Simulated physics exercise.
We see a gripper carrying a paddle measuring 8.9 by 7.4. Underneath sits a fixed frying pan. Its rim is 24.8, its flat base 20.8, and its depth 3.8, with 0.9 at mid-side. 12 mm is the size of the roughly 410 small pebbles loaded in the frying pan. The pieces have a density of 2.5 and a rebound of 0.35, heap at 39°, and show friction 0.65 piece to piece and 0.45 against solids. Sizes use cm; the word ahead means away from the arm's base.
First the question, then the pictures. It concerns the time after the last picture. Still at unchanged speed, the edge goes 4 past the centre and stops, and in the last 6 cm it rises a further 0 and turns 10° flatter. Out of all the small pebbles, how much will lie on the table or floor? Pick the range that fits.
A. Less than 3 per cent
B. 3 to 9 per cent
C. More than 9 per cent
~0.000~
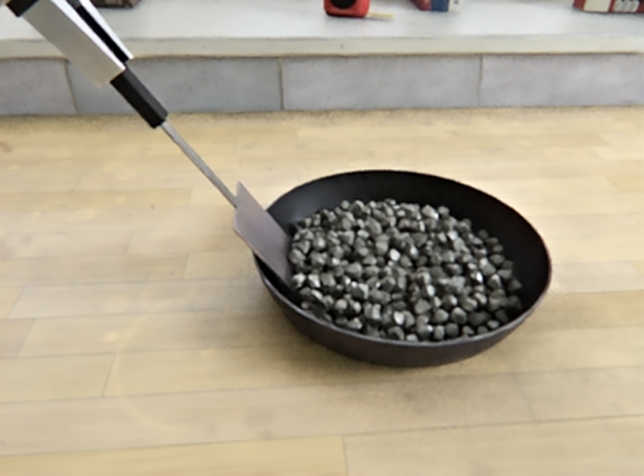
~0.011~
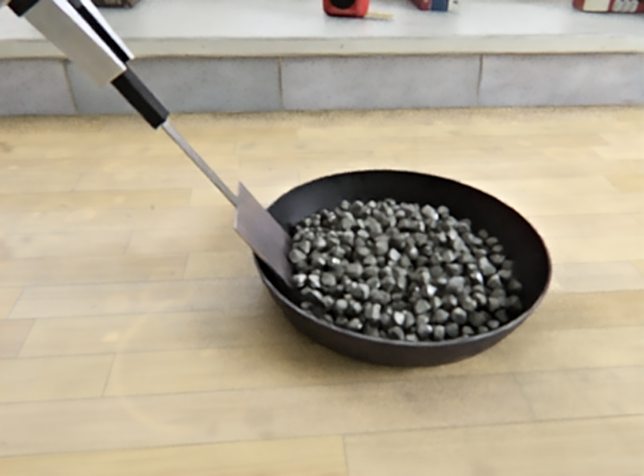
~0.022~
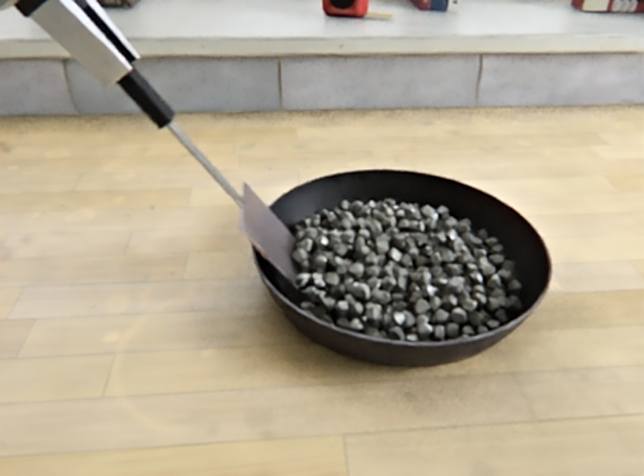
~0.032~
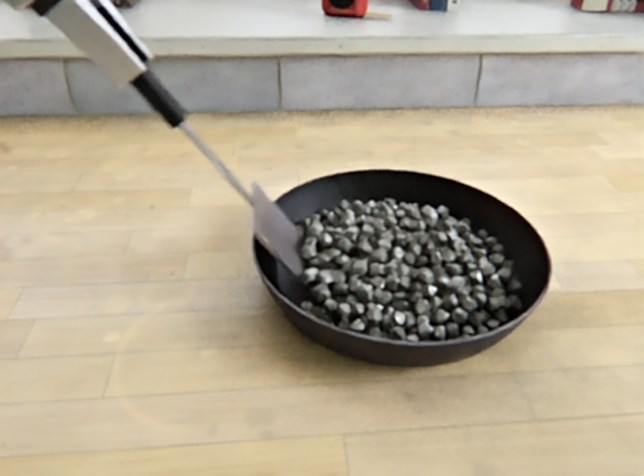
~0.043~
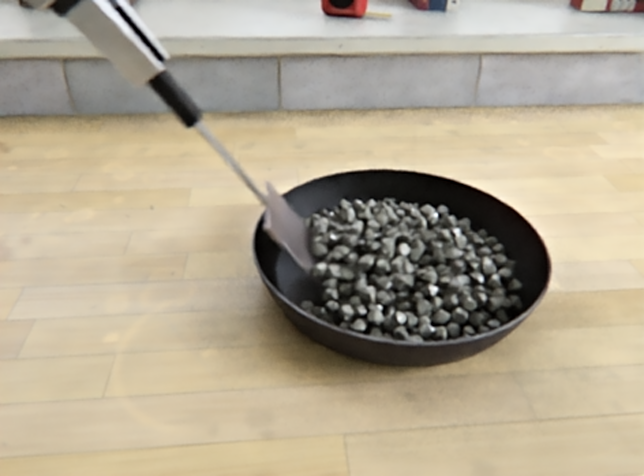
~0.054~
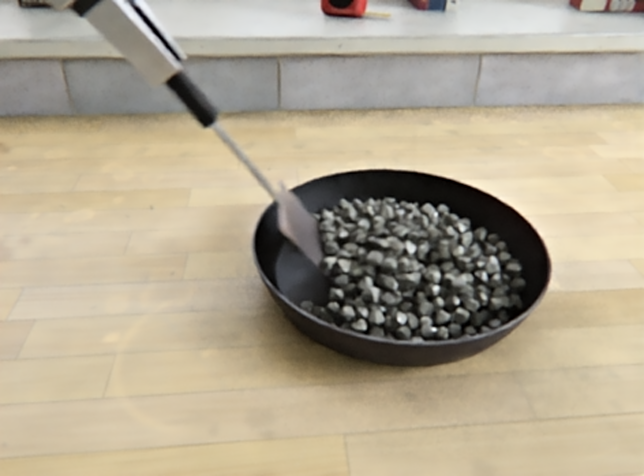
The answer is A.
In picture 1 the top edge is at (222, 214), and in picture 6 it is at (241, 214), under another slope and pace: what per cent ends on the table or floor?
It works out to about 0 %, more or less.
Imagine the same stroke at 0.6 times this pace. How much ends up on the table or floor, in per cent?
I'd put it at about 0 per cent.
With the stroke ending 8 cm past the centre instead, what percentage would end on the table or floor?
My guess would be around 10 per cent.
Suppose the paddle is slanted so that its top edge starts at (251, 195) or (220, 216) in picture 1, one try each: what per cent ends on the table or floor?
Close to 0 and 0 percent respectively.
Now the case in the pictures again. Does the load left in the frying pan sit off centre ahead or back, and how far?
Ahead, by around 4.0 cm.
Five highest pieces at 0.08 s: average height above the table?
Somewhere near 5 cm, I'd say.
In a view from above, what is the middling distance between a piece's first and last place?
Distance: Around 3 cm.
After 0.08 s, sloping 56°, highest piece 5 above the table; 411 in the frying pan.
After 0.11 s, sloping 52°, highest piece 5 above the table; 411 in the frying pan.
After 0.32 s, sloping 46°, highest piece 5 above the table; 410 in the frying pan, 1 on the table or floor.
After 1.37 s, sloping 46°, highest piece 5 above the table; 410 in the frying pan, 1 on the table or floor.
In the end, 410 in the frying pan, 1 on the table or floor. That is 0 % on the table or floor.
